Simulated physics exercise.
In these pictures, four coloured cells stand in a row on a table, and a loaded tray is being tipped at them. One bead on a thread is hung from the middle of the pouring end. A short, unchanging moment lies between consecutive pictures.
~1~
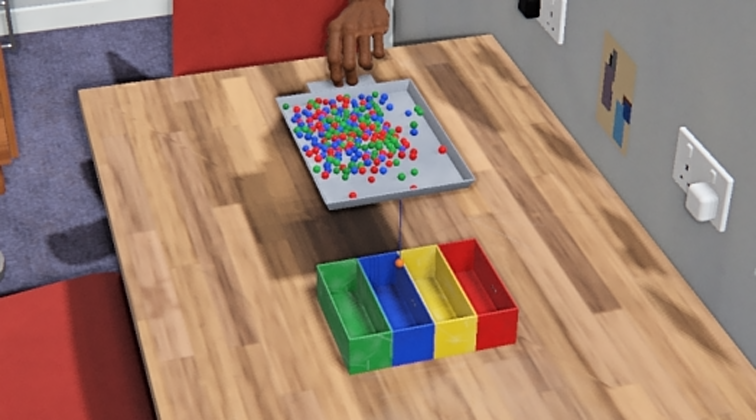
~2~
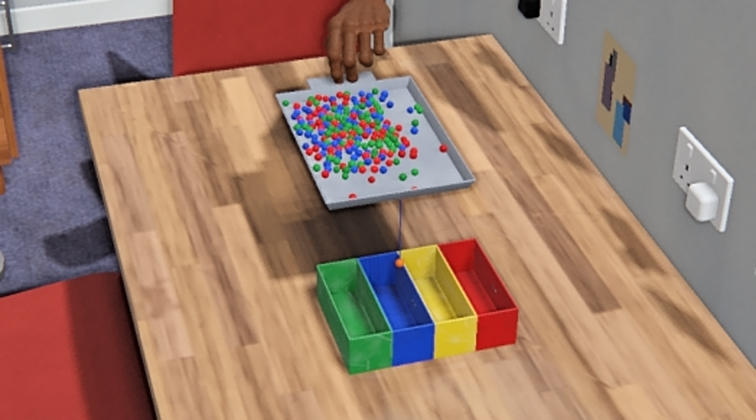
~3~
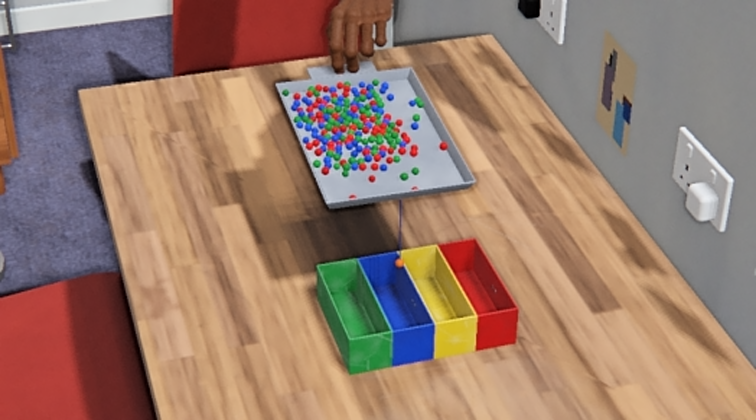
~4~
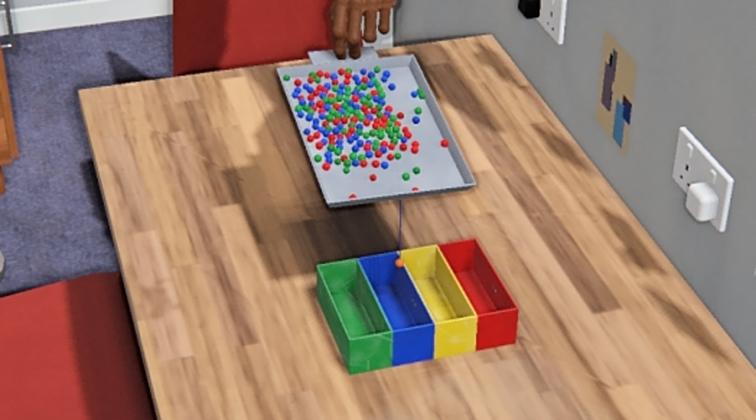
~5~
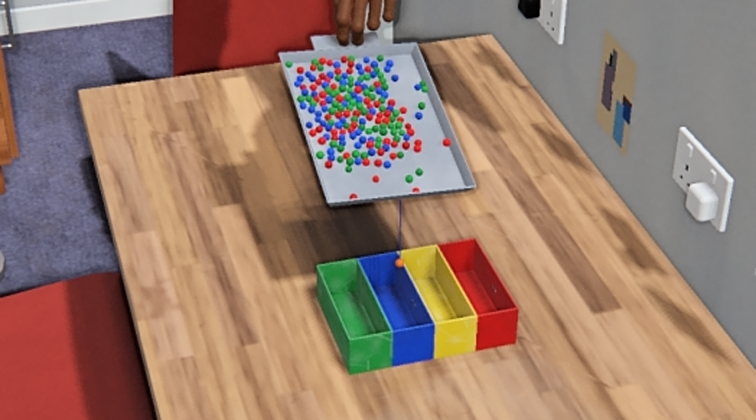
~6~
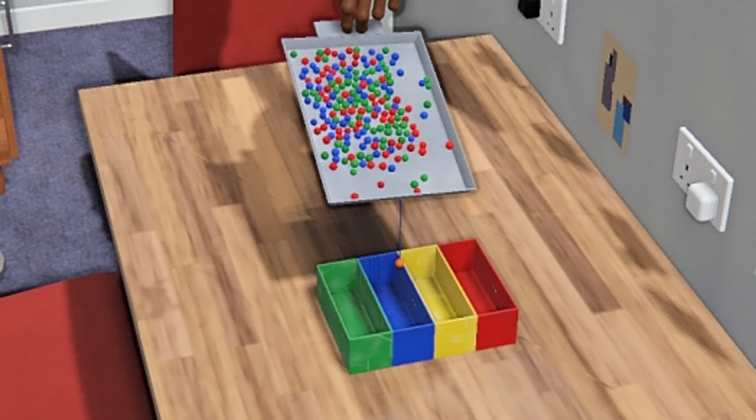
A hand raises the back of a tray, and its colourful beads begin shifting above four coloured cells.
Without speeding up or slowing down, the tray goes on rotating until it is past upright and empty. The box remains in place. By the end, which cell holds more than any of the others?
That would be the red one.
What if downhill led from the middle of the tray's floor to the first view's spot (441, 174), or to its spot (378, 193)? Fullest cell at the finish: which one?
So, in order: The cell in red, then that green cell.
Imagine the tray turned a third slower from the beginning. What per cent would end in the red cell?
It would be some 40 in a hundred.
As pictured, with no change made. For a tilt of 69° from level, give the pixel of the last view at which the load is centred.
In the last view, the load is centred close to (460, 293).
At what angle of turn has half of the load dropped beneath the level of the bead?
That would be about 70 degrees from level.
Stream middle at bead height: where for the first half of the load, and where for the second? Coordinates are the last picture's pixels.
Half one: (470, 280), half two: (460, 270).
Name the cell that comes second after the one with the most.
That yellow cell.
Soon after the last picture, tray tipped steeply; about a quarter on the tray; about a quarter in the red cell; about a quarter in the yellow cell; a small part in the blue cell; a stray few in the green cell; about a third falling or outside the box.
A little later, tray tipped past a quarter turn; about a third in the red cell; about a quarter in the yellow cell; a small part in the blue cell; a stray few in the green cell; about a quarter falling or outside the box.
Later still, tray tipped past a quarter turn; about a third in the red cell; about a quarter in the yellow cell; a small part in the blue cell; a stray few in the green cell; about a quarter falling or outside the box.
By the end, tray tipped past a quarter turn; about a third in the red cell; about a quarter in the yellow cell; a small part in the blue cell; a stray few in the green cell; about a quarter outside the box.
